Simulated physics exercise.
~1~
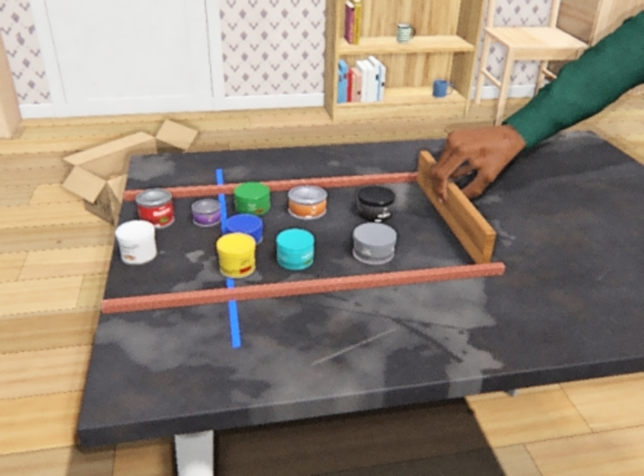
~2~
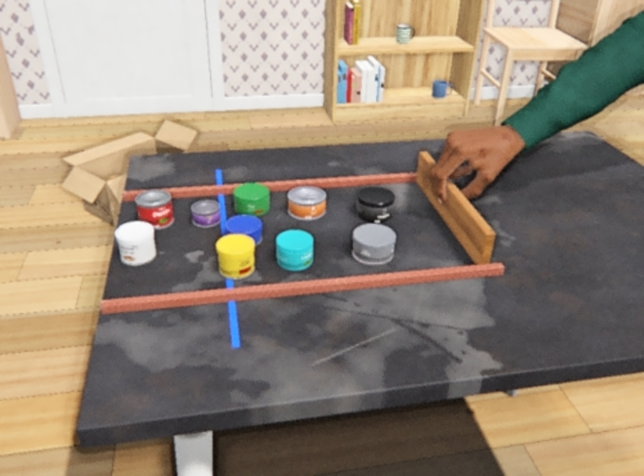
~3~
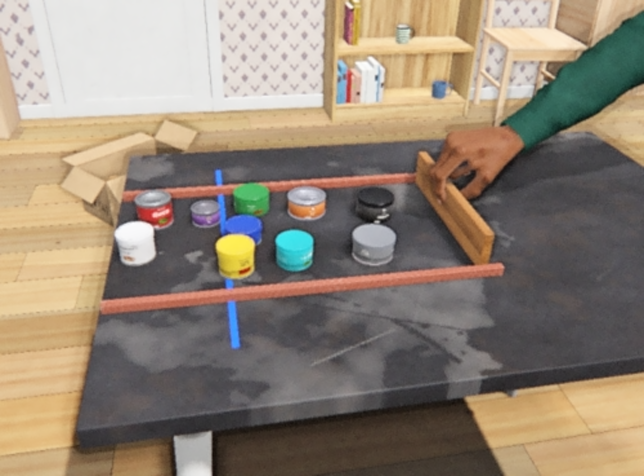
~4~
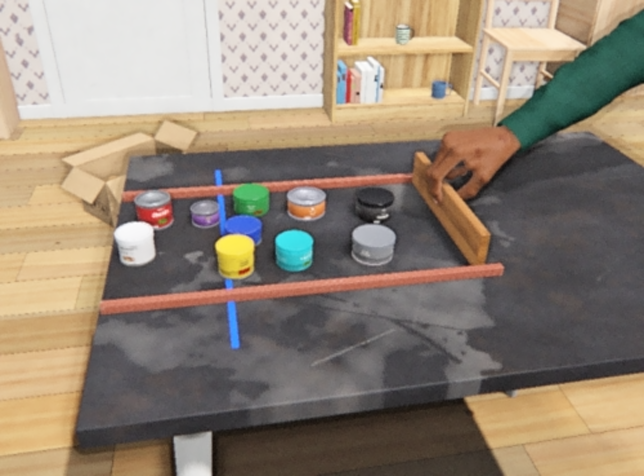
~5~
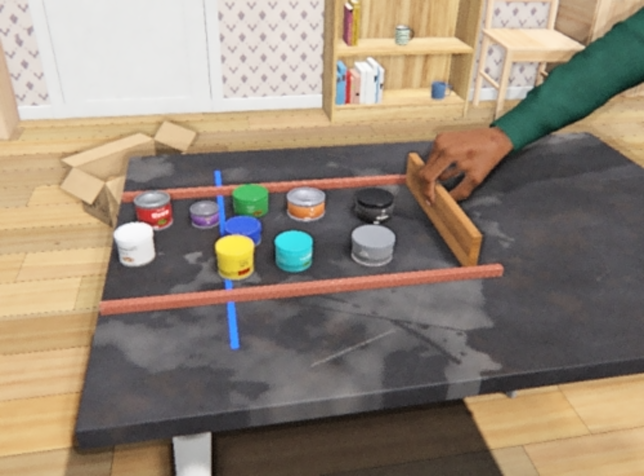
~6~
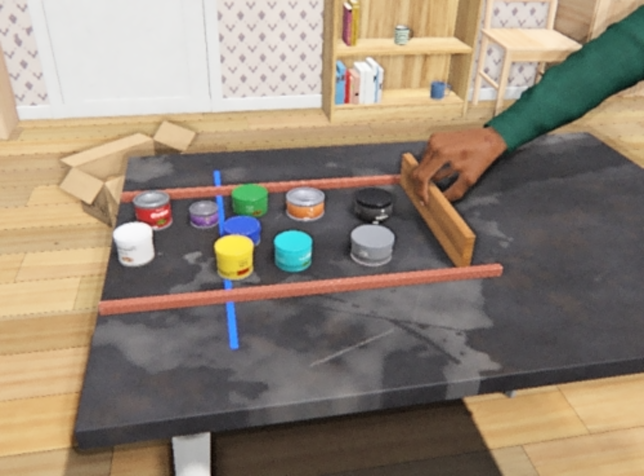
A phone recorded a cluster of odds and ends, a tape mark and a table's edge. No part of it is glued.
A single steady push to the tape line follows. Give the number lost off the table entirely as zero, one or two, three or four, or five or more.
Lost off the table: Zero.
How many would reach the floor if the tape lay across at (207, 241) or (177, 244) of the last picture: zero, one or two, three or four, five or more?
Taken in order, that's not one and then one or two down.
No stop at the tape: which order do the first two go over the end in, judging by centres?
The order is the red tin, then the white tin.
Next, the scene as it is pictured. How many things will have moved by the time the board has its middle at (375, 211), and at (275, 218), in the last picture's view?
The counts are 2 and 7.
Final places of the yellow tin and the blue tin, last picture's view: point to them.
The first comes to rest at (134, 276), and the second at (186, 243).
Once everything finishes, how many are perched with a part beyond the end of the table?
I make it 0.
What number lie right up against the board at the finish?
That number would be 3.
A little later, none off yet; white tin at rest near (135, 245); red tin at rest near (153, 211); purple pot at rest near (205, 215).
When it is over, the number that fall off is zero.
